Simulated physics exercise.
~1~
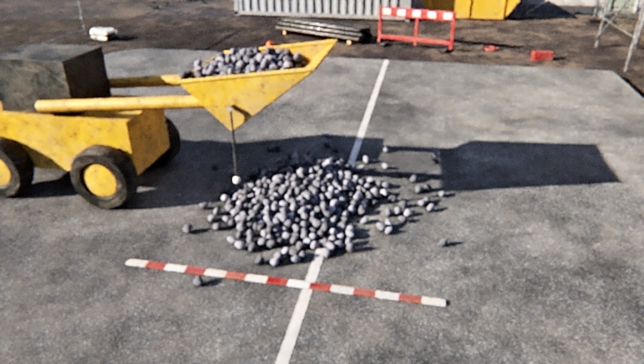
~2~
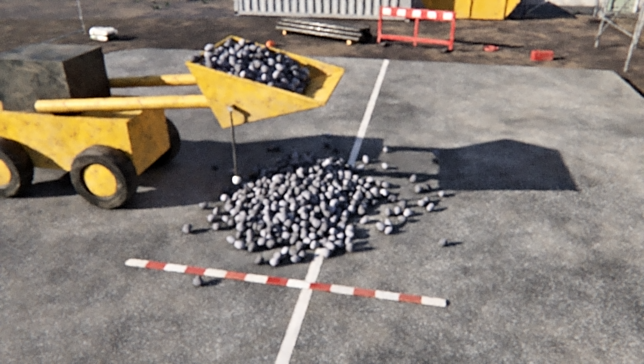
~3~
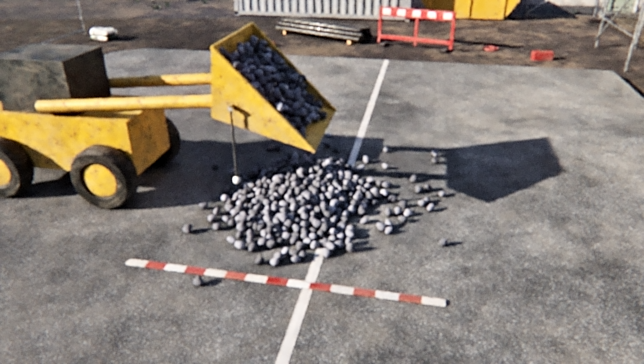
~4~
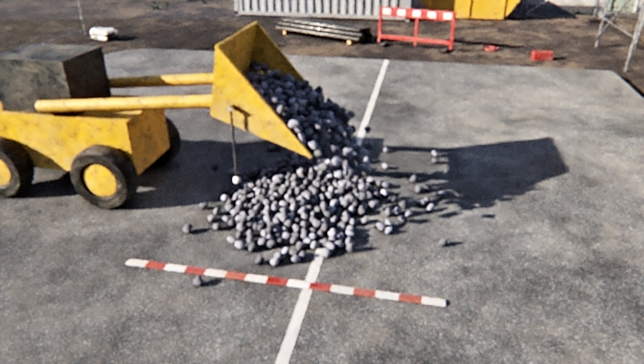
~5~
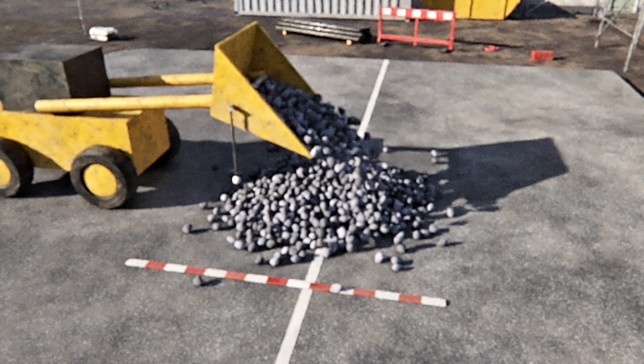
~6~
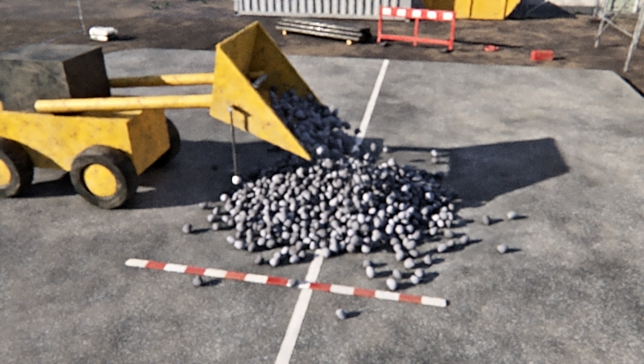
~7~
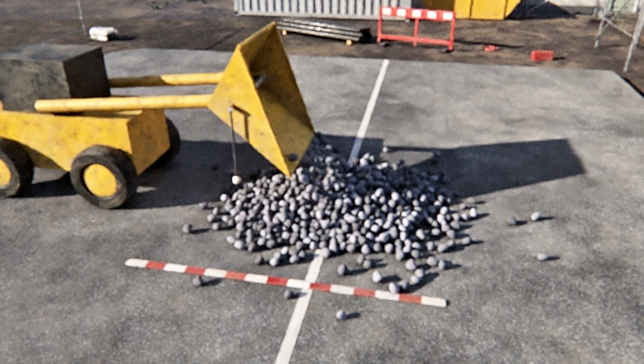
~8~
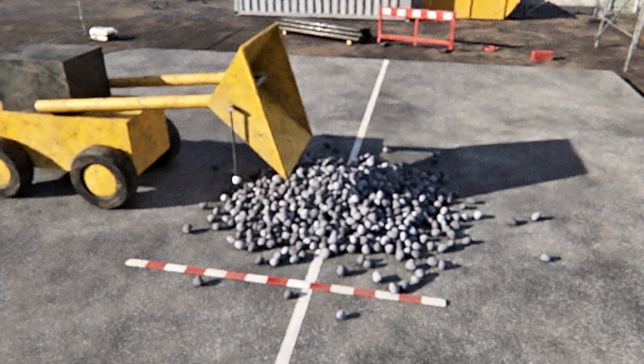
A yellow loader's bucket, full of round grey stones, tipped forward and poured them onto a loose pile already lying across a white painted line, and they spilled to the right, leaving the bucket empty and still above a wider heap with a few strays.
